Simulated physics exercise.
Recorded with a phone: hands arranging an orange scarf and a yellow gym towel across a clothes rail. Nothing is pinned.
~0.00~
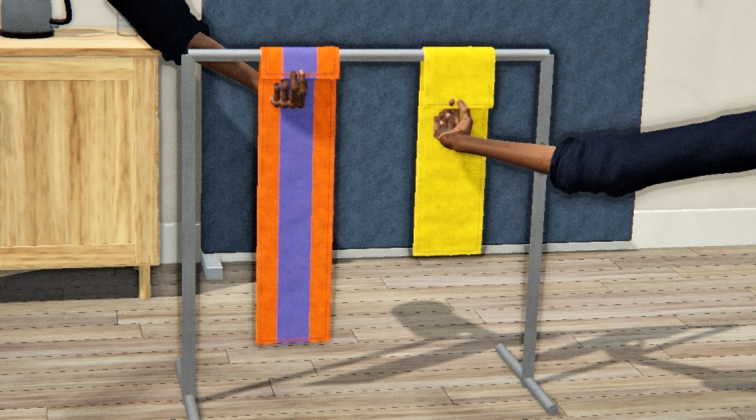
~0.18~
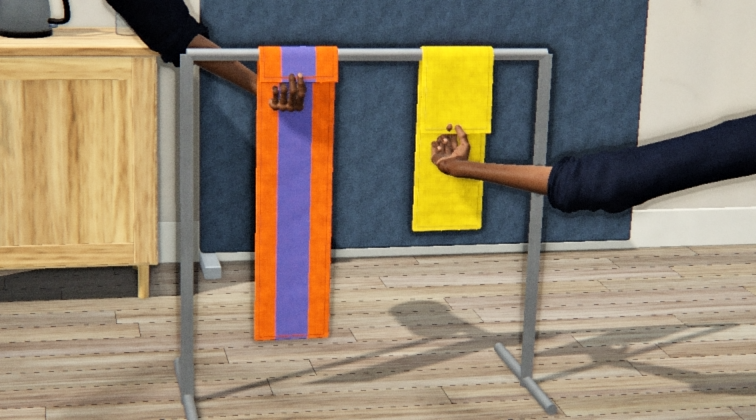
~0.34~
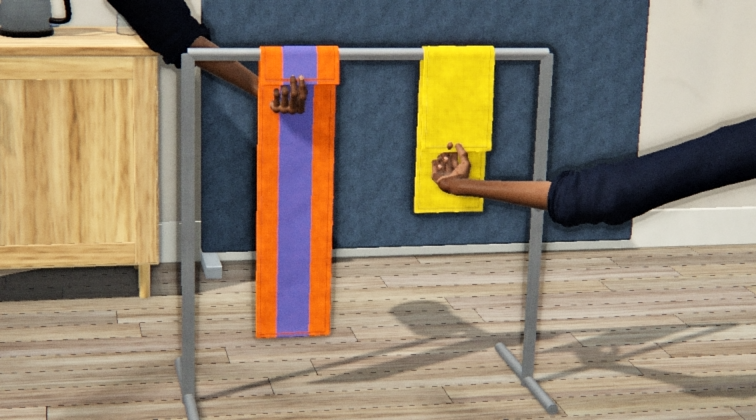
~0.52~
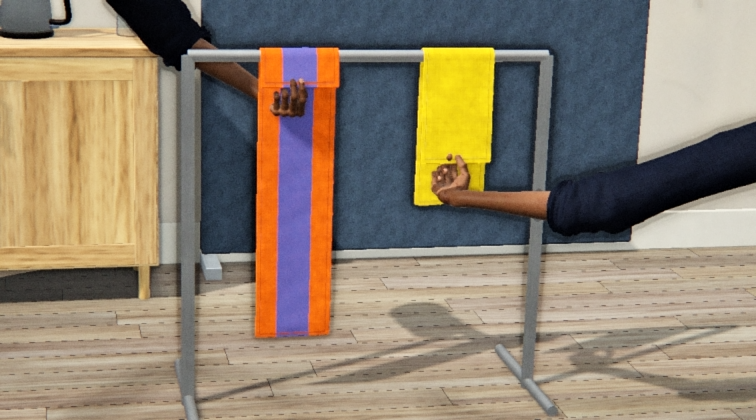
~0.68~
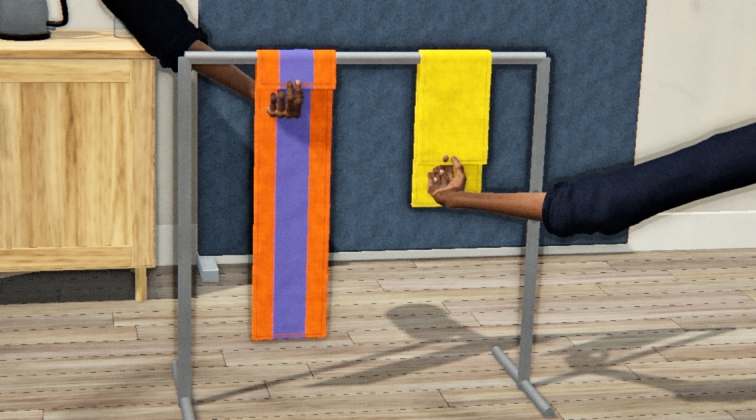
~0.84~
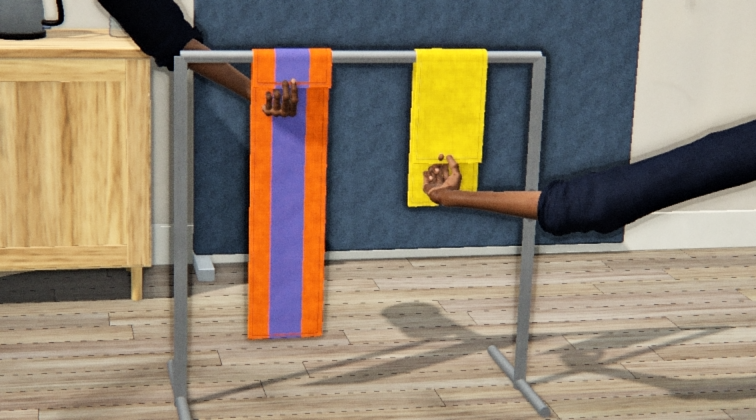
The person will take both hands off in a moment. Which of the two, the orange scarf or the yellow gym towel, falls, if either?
The orange scarf most likely leaves its perch. The yellow gym towel most likely keeps its perch.
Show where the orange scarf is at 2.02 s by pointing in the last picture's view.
Near (286, 398).
By 1.18 s, scarf clear of the rail and dropping near (287, 258); gym towel unmoved.
By 1.44 s, scarf in a heap on the floor near (284, 394); gym towel unmoved.
By 2.02 s, scarf in a heap on the floor near (286, 398); gym towel unmoved.
When it is over, scarf in a heap on the floor near (286, 398); gym towel unmoved. The orange scarf is pulled off by its long side and the yellow gym towel stays on.
